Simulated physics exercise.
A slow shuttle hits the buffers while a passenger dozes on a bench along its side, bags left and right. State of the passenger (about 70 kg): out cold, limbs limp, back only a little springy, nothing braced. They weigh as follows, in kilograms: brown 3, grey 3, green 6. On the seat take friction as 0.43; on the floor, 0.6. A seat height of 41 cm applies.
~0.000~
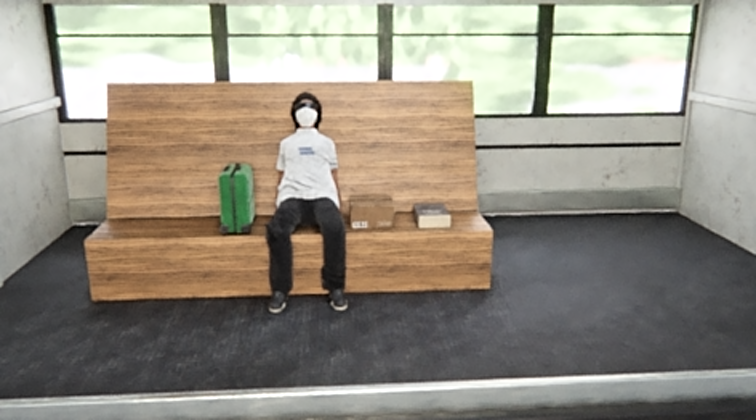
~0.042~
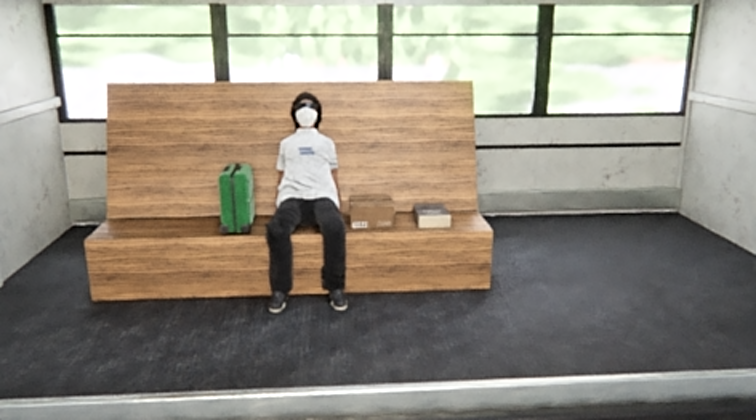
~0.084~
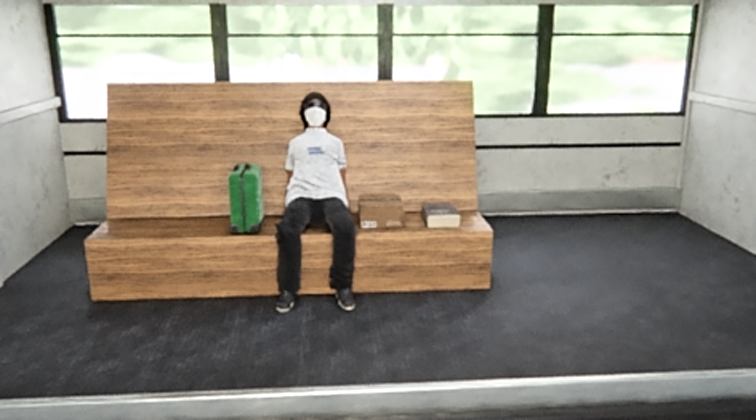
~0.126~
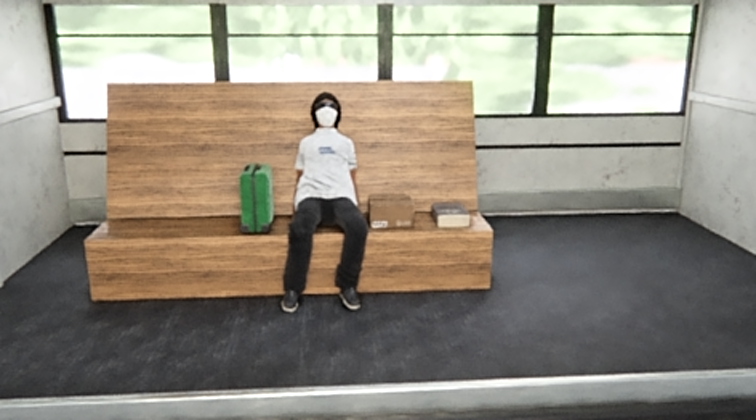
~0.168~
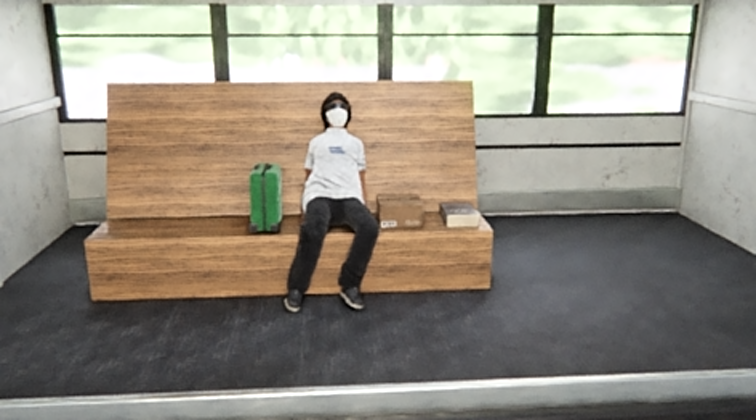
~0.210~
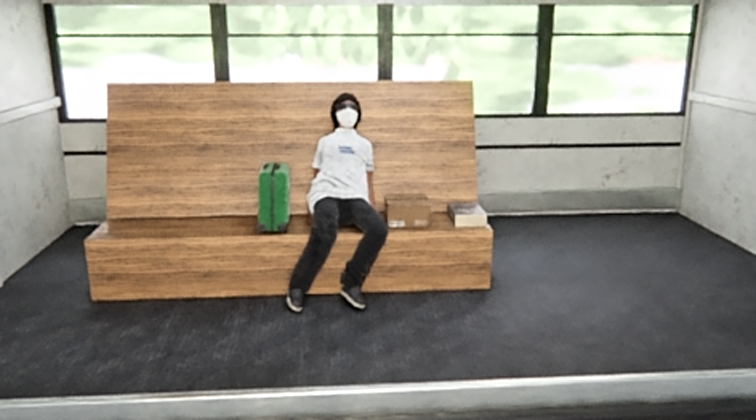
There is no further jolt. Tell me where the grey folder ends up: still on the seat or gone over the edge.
The grey folder is gone over the edge.
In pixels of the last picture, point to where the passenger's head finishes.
The head ends at about (445, 180).
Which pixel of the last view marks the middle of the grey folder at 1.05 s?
Close to pixel (517, 269) in the final frame.
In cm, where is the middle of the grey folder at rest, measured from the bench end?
About 25 cm past it.
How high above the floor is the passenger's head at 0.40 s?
The head is around 100 centimetres up at that moment.
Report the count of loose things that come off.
1.
After 0.40 s the grey folder is 3 cm past the bench end, tilted 5°, near (488, 214) in the last picture's view; the passenger's hips 56 cm above the ground.
After 0.65 s the grey folder is 13 cm past the bench end, tilted 100°, near (501, 249) in the last picture's view; the passenger's hips 57 cm above the ground.
After 1.05 s the grey folder is 25 cm past the bench end, tilted 180°, near (517, 269) in the last picture's view; the passenger's hips 55 cm above the ground.
Final state at 2.5 s, brown carton stays on; grey folder drops off; green case stays on; passenger's hips keep to the seat.
